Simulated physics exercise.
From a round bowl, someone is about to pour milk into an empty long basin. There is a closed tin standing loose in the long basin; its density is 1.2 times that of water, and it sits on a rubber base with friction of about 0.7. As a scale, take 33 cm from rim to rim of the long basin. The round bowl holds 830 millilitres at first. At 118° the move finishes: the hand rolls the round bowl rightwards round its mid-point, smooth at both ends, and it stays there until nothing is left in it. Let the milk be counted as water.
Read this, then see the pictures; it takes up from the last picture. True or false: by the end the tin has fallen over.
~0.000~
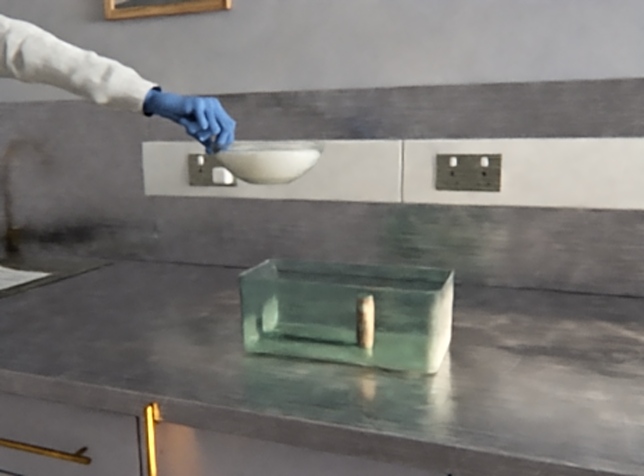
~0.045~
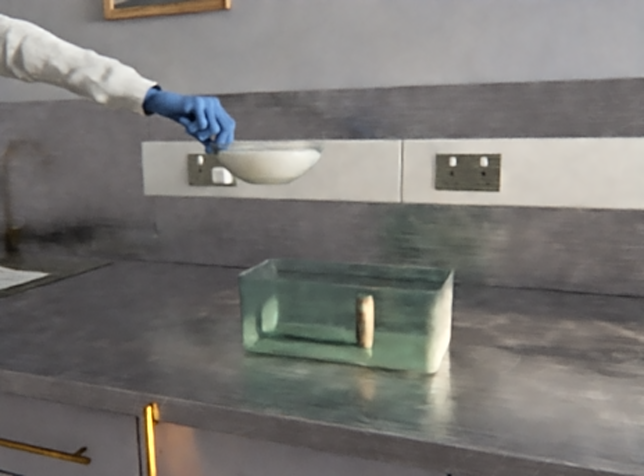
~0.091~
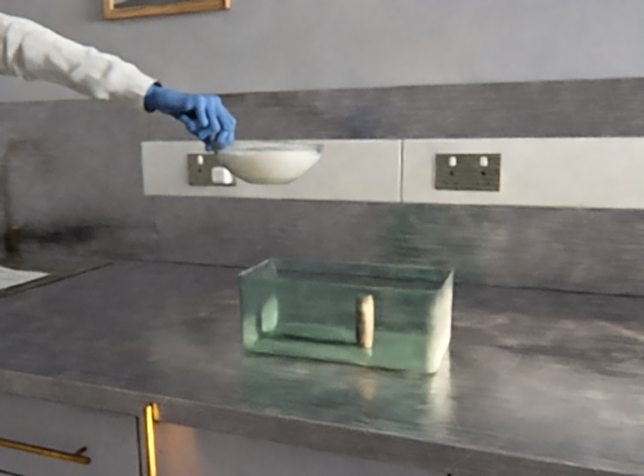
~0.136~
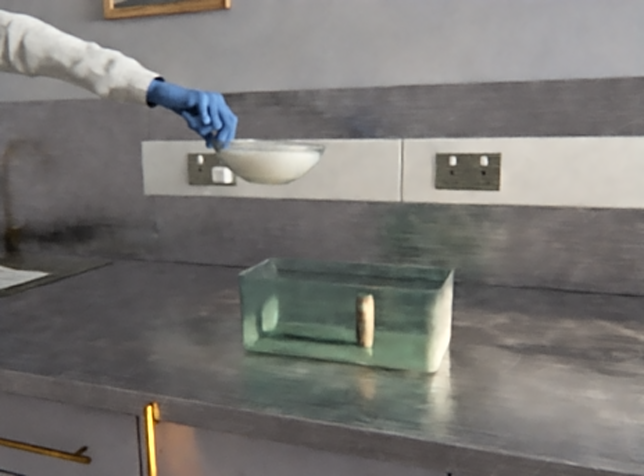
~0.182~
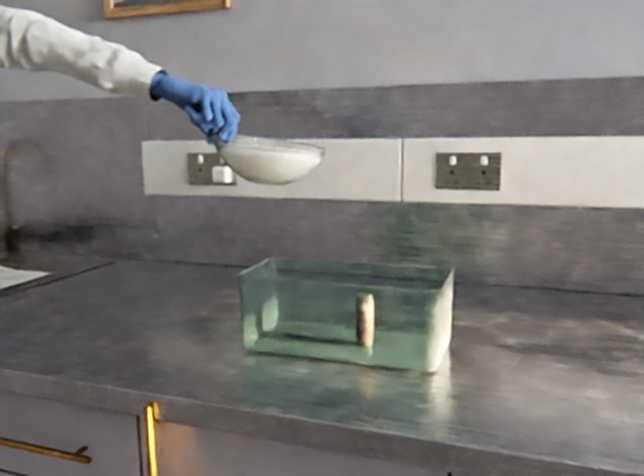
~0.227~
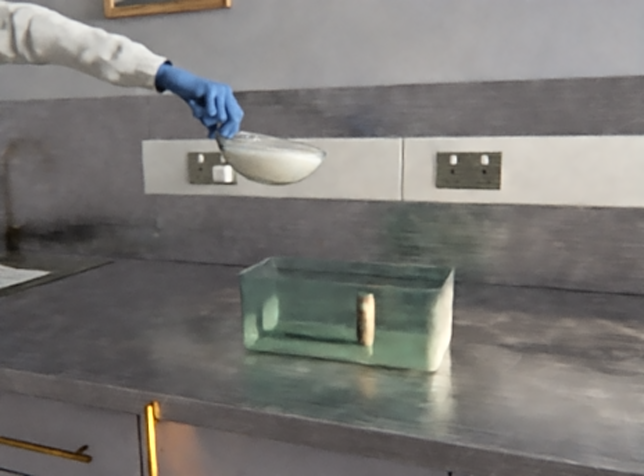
False.
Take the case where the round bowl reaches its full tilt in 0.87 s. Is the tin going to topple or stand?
Outcome - the tin remains standing.
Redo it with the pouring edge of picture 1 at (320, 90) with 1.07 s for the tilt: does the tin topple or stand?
Result: Tin upright.
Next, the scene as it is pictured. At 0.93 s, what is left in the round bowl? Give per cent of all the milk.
About 0 percent.
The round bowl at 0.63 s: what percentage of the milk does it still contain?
Around 14 percent.
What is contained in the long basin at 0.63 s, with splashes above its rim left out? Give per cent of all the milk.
Estimate - around 36 in a hundred parts.
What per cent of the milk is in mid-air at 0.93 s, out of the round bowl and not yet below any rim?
I'd say some 1 per cent is in the air.
After 0.63 s the tilt is 75° and 14 per cent is still to pour; the tin stands where it began.
After 0.93 s the tilt is 113° and 0 per cent is still to pour; the tin stands 1 cm from where it began.
After 1.23 s the tilt is 118° and 0 per cent is still to pour; the tin stands where it began.
After 1.57 s the tilt is 118° and 0 per cent is still to pour; the tin stands 1 cm from where it began.
In the end the tin stands 1 cm from where it began.
